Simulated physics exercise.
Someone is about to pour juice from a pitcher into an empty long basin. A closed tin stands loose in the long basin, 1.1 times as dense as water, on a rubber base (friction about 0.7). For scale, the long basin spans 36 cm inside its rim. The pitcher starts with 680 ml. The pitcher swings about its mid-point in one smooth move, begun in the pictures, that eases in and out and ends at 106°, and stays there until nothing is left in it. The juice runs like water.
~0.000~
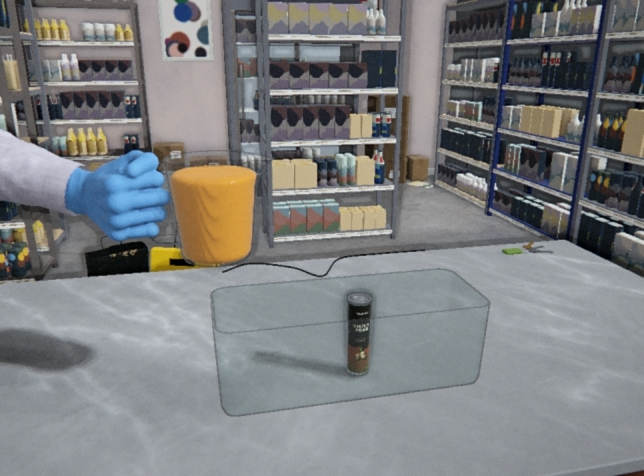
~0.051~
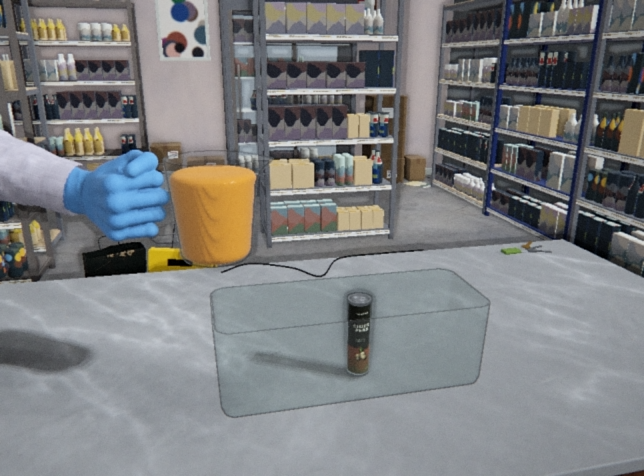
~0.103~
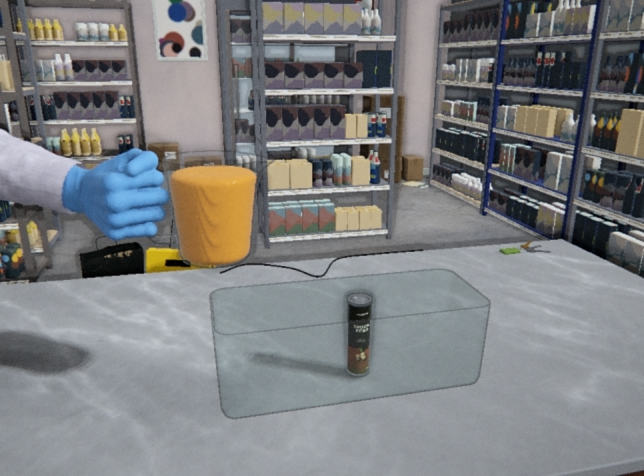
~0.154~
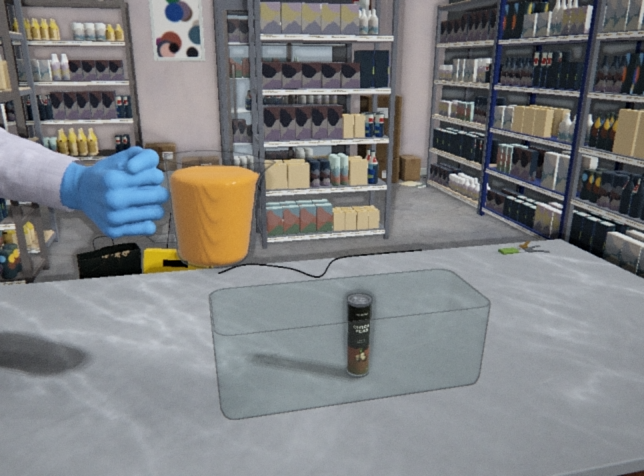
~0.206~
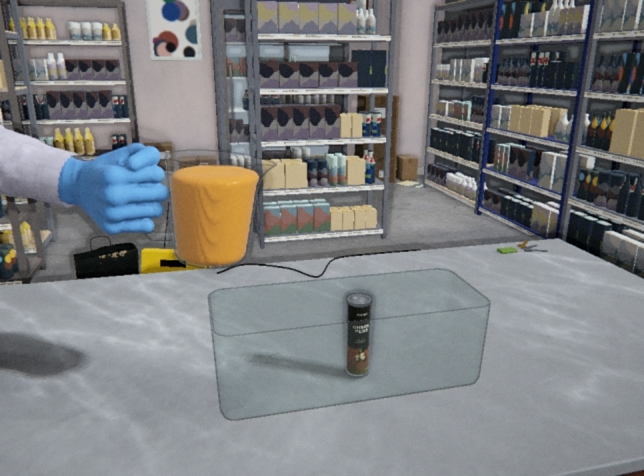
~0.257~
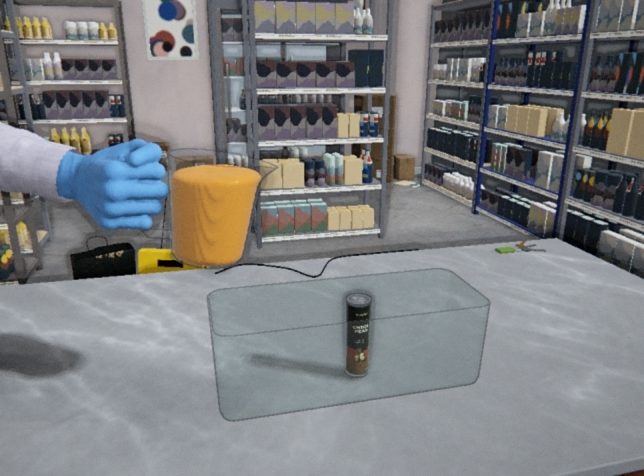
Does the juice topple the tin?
It stays up.
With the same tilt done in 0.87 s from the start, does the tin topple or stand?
The tin keeps standing.
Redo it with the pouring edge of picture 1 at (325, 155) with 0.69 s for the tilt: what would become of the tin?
Then it goes over.
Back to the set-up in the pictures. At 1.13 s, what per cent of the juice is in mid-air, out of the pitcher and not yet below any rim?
Near 16 in a hundred.
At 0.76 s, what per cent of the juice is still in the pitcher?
Some 82 per cent.
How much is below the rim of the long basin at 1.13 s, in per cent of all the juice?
About 56 per cent.
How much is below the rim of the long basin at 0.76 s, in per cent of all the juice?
Some 5 per cent.
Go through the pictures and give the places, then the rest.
In the first frame, tilt 0°; pouring edge (274, 157); surface from (170, 175) to (256, 171); the long basin's rim runs from (213, 311) to (470, 287); the tin's top is at (360, 302).
In the second frame, tilt 0°; pouring edge (274, 158); surface from (169, 175) to (256, 171).
In the third frame, tilt 1°; pouring edge (275, 159); surface from (169, 175) to (256, 172).
In the fourth frame, tilt 3°; pouring edge (276, 161); surface from (170, 174) to (257, 172).
In the fifth frame, tilt 5°; pouring edge (277, 163); surface from (171, 174) to (259, 173).
In the sixth frame, tilt 8°; pouring edge (279, 166); surface from (171, 175) to (260, 172).
By 0.76 s the tilt is 58° and 81 per cent is still to pour; the tin stands where it began.
By 1.13 s the tilt is 95° and 27 per cent is still to pour; the tin stands where it began.
By 1.51 s the tilt is 106° and 1 per cent is still to pour; the tin stands where it began.
By 1.93 s the tilt is 106° and 0 per cent is still to pour; the tin stands where it began.
At rest the tin stands where it began.
